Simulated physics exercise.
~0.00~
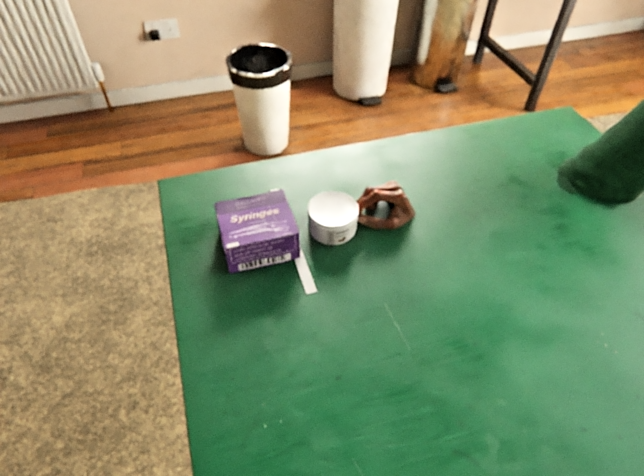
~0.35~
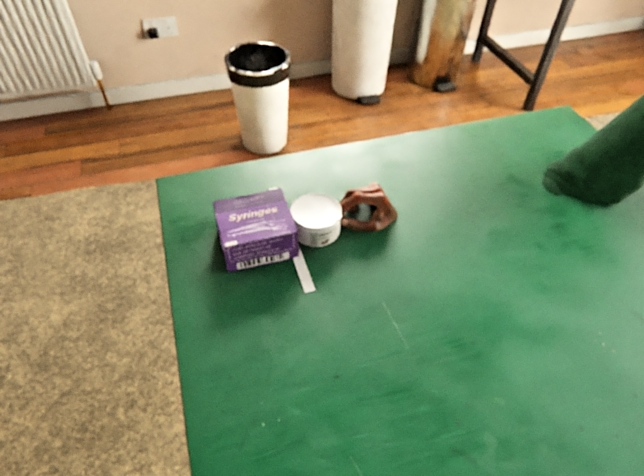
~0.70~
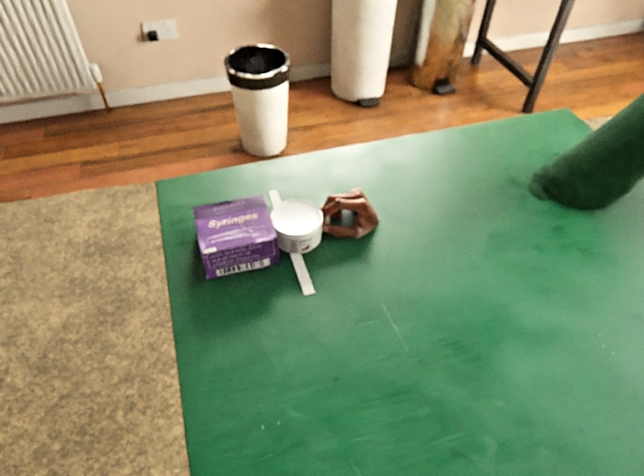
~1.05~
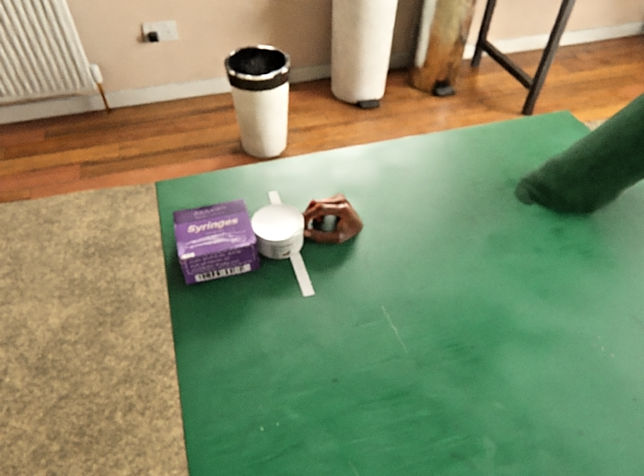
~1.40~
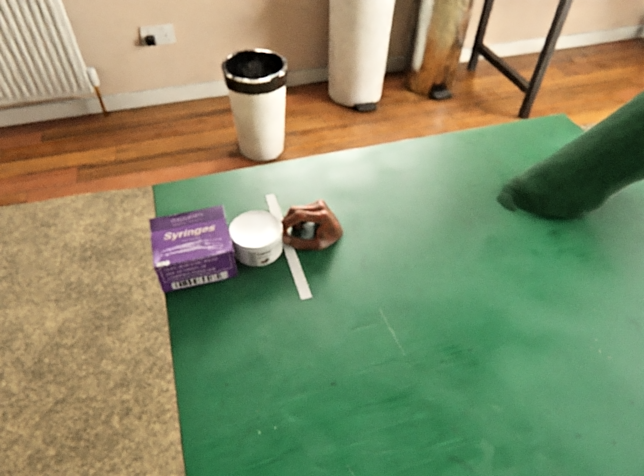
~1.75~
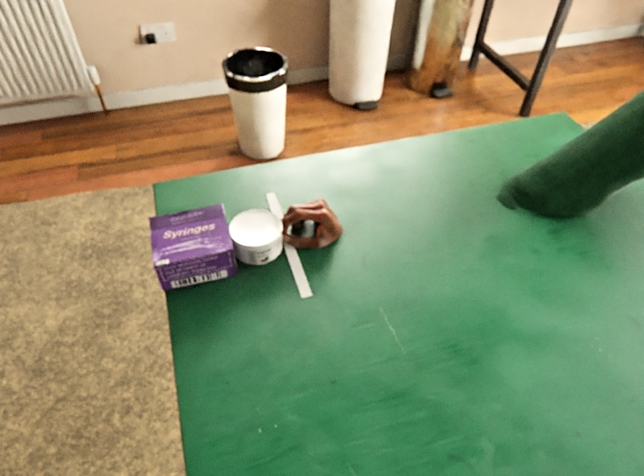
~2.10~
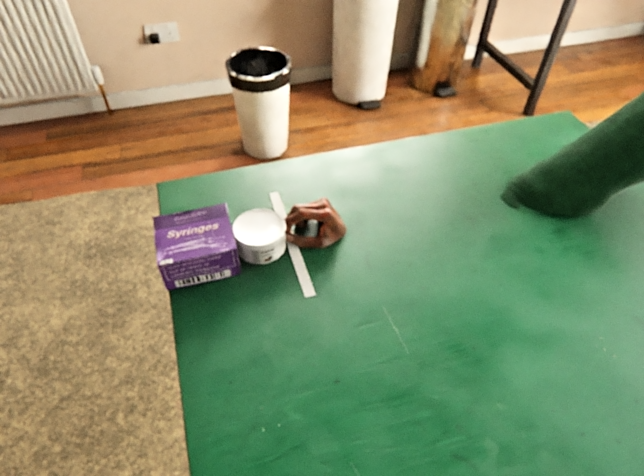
To begin with, a purple syringe box, a small white tub and a brown ring-like object sit in a row on a green tabletop, with a pale strip of tape beneath them. A dark green shape, like a sleeved arm, reaches in from the right. The tub and the brown object shift left first, closing up against the box. Then all three slide left together in small steps, uncovering more of the tape, until the box reaches the table's left edge. There the movement stops, and the purple box rests at the edge, still on the table.
